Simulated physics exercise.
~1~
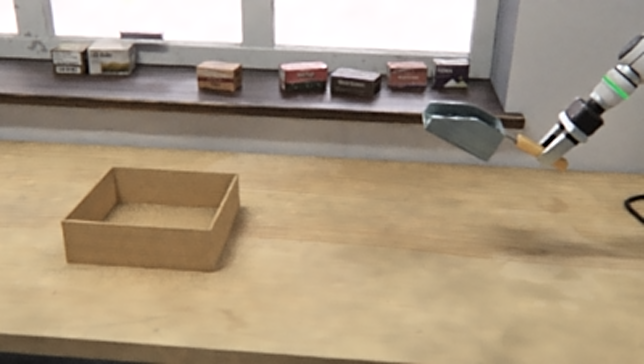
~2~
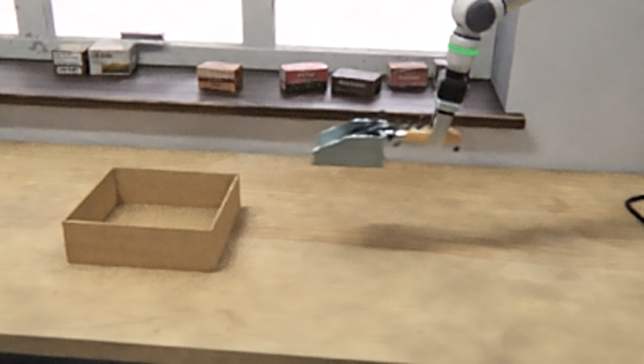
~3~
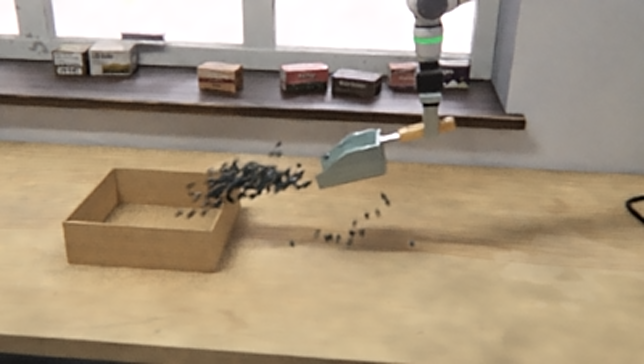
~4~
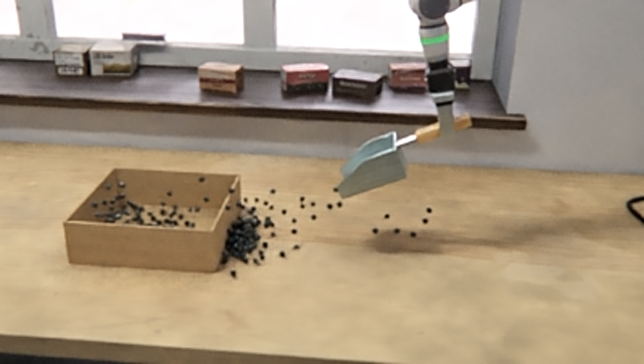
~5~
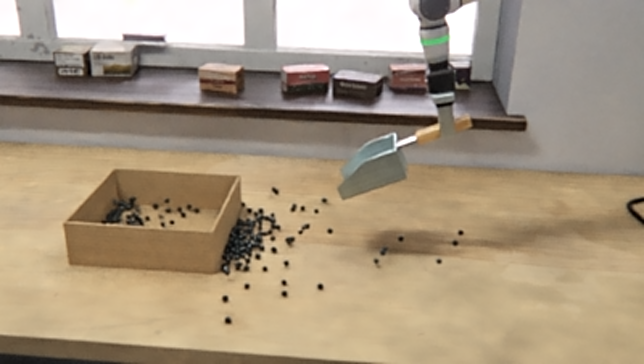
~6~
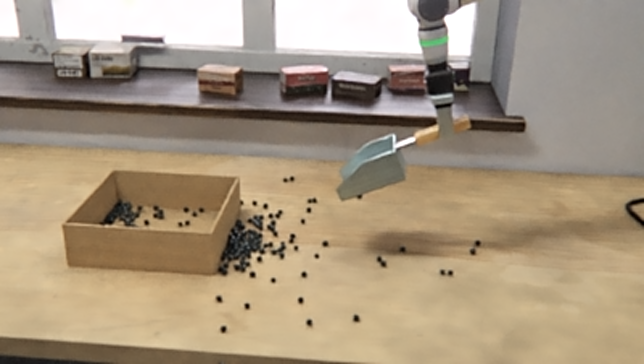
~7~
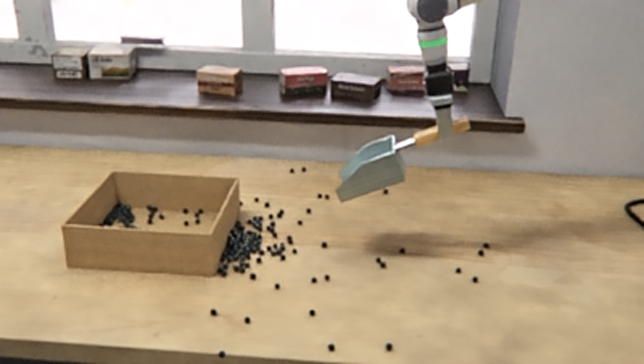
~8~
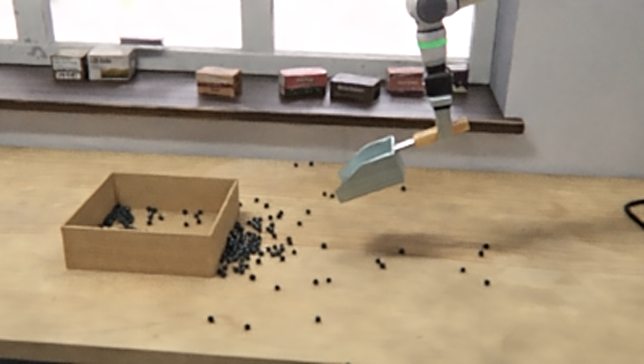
A pale wooden table stands below a window, seen from slightly above, with small boxes lined along the dark sill. An open, light brown box sits on the left, while a robot arm at the upper right holds a grey-green scoop by its wooden handle. The arm swings the scoop leftward, then tips it and flings a stream of small dark beads toward the box. Some land inside, but many strike or fall short of its right side. The stray beads scatter and roll across the table, finally leaving a cluster beside the box as the emptied scoop hangs tilted.
